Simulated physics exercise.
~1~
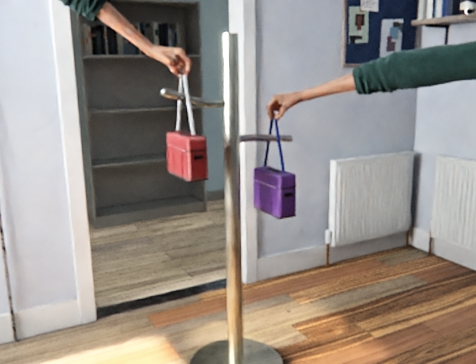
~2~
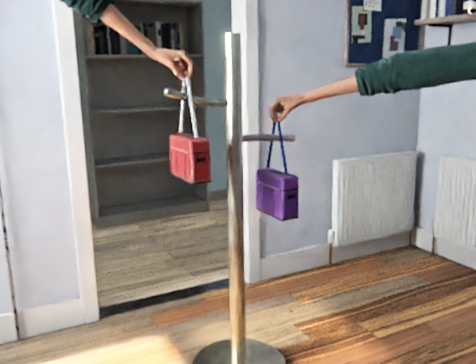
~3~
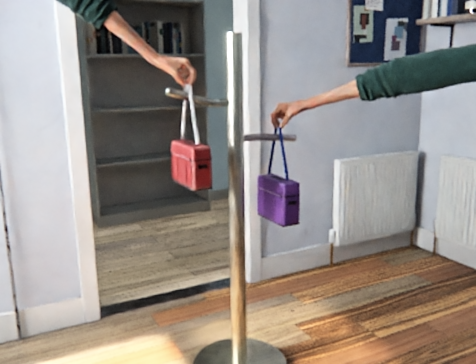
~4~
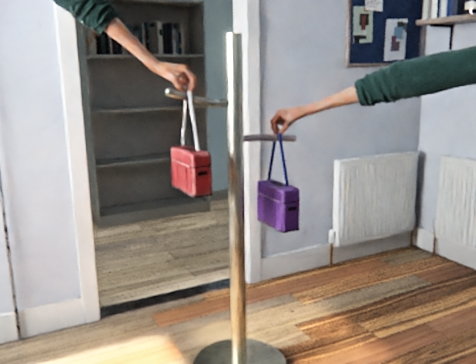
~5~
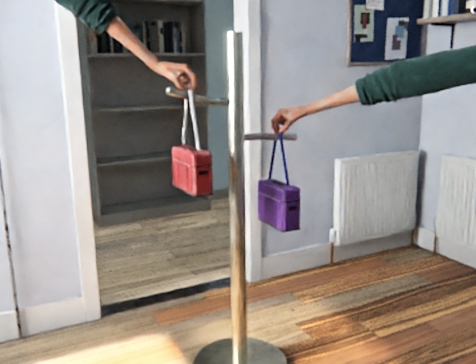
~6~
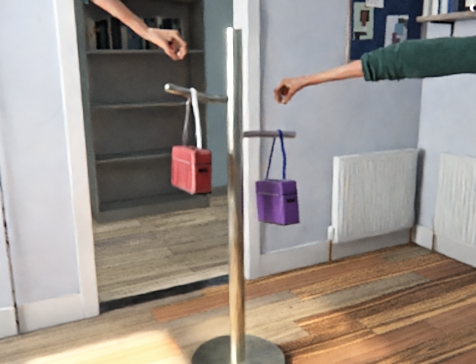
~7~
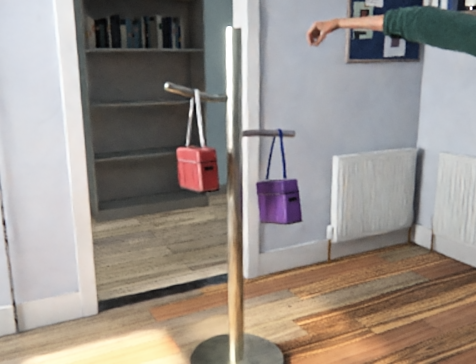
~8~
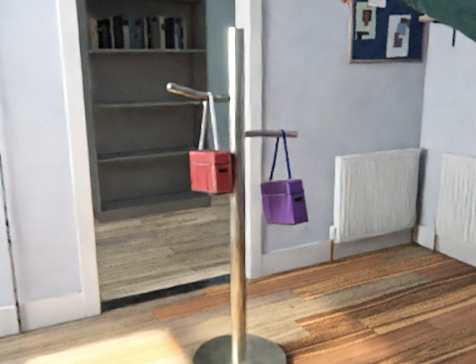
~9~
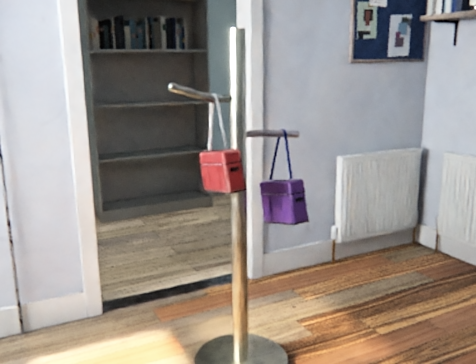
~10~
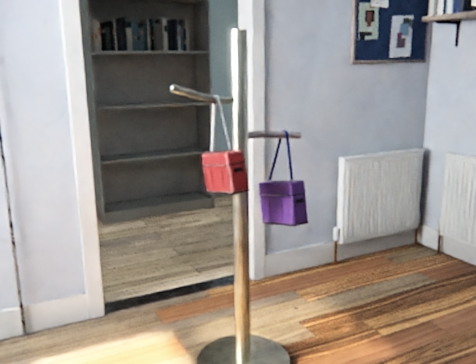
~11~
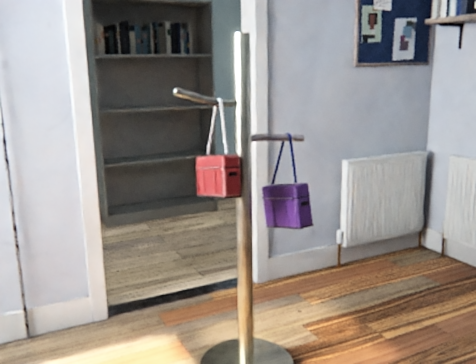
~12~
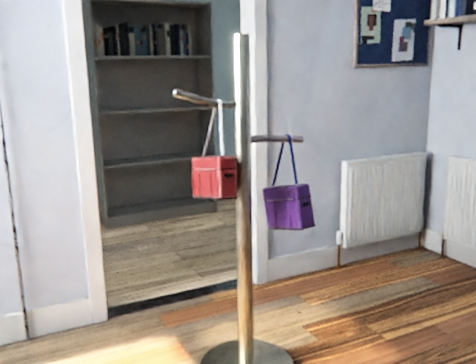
Two hands hang red and purple cases on pegs, then withdraw, leaving both hanging.
